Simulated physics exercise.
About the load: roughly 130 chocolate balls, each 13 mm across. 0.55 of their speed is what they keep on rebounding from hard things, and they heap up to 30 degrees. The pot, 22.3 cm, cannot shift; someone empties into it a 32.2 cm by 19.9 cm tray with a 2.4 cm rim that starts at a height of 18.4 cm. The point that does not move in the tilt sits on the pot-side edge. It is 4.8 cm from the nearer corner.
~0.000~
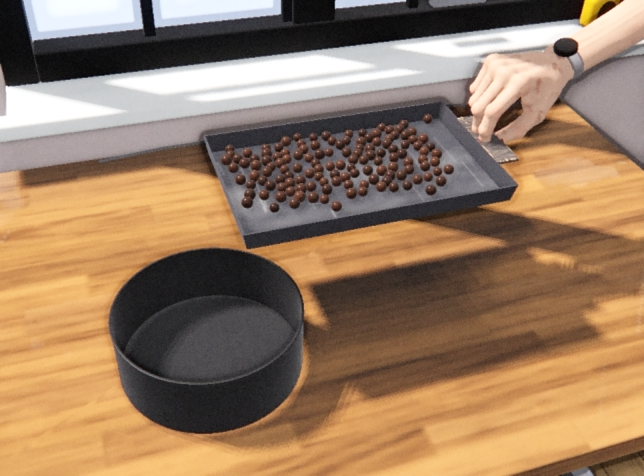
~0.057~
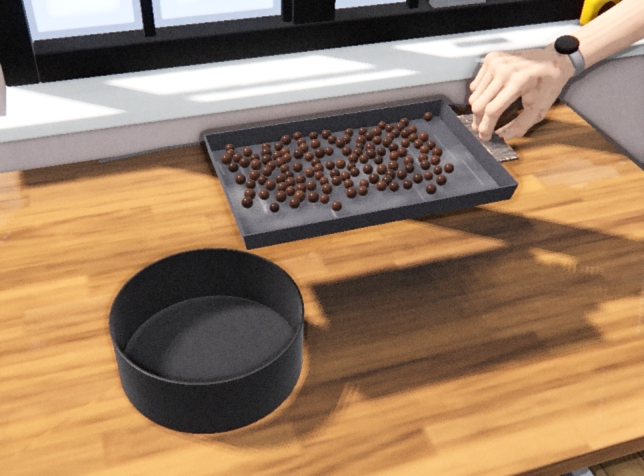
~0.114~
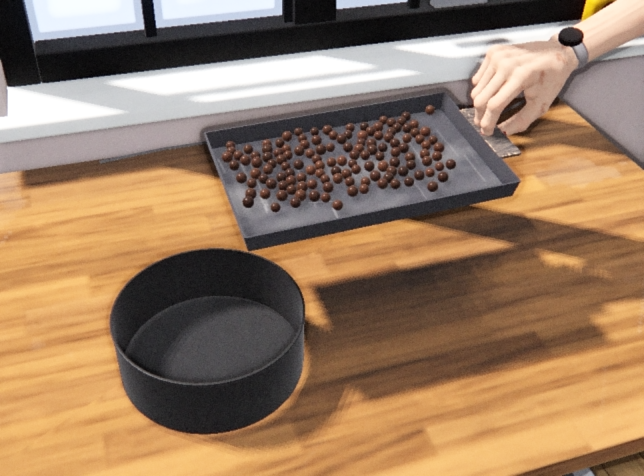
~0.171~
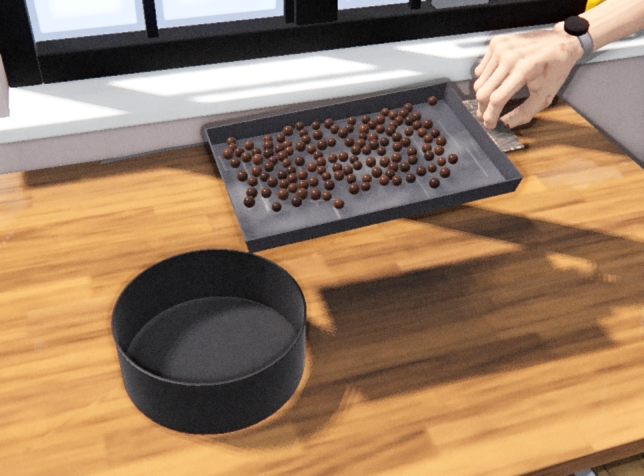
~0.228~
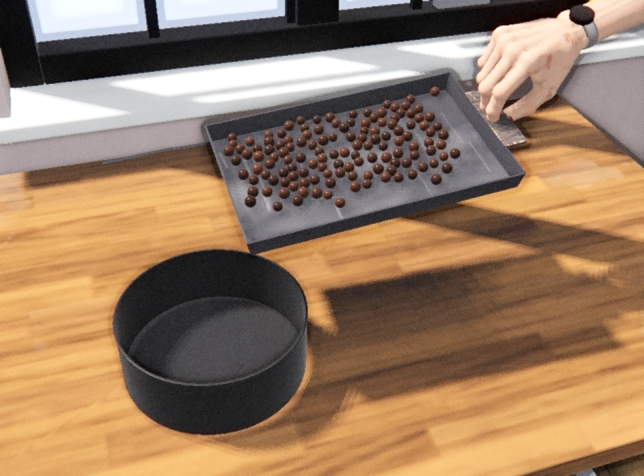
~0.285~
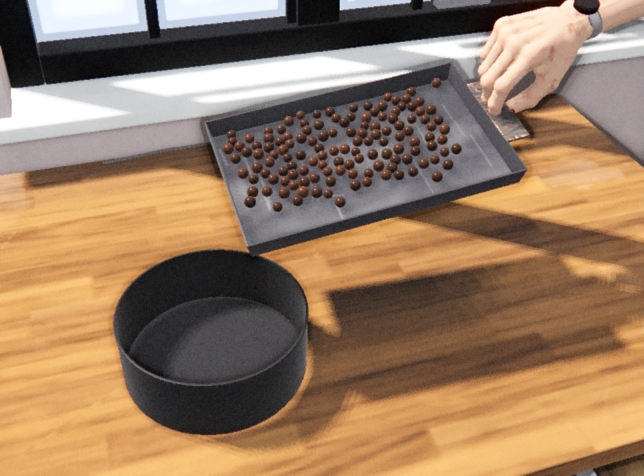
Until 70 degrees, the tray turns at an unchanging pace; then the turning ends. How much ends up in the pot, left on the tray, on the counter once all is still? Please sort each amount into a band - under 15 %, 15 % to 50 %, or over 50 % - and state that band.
Pot: Under 15 %; tray: Over 50 %; counter: Under 15 %.
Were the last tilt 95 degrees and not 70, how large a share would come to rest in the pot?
Around 85 %, I reckon.
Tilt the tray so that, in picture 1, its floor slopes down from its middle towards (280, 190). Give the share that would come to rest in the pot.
My guess is roughly 0 percent.
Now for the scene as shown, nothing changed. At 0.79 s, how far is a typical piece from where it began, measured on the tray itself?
Roughly 8 cm.
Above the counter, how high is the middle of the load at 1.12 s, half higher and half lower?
I'd put it near 24 cm.
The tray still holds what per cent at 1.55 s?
I'd put it at roughly 100 per cent.
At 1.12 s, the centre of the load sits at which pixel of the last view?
I reckon close to (308, 187).
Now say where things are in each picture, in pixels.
Tray tilt 0 degrees, front corners at (247, 232) and (513, 183); middle of the pieces at (341, 165); pot at (208, 309), in the first frame.
Tray tilt 1 degrees, front corners at (247, 233) and (514, 182); middle of the pieces at (341, 164), in the second frame.
Tray tilt 3 degrees, front corners at (248, 234) and (516, 179); middle of the pieces at (342, 161), in the third frame.
Tray tilt 6 degrees, front corners at (249, 237) and (518, 176), lowest corner left front; middle of the pieces at (343, 157), in the fourth frame.
Tray tilt 9 degrees, front corners at (250, 240) and (521, 171), lowest corner left front; middle of the pieces at (345, 153), in the fifth frame.
Tray tilt 12 degrees, front corners at (250, 242) and (522, 168), lowest corner left front; middle of the pieces at (345, 149); pot at (212, 310). The tray's pace is about 55 degrees a second, in the sixth frame.
After 0.79 s, tilt 40 degrees; the tray holds 100 %, the pot 0 %.
Then, at 1.12 s, tilt 58 degrees; the tray holds 100 %, the pot 0 %.
Then, at 1.55 s, tilt 70 degrees; the tray holds 100 %, the pot 0 %.
At rest (1.9 s), pot 0 %, tray 100 %, counter 0 %.
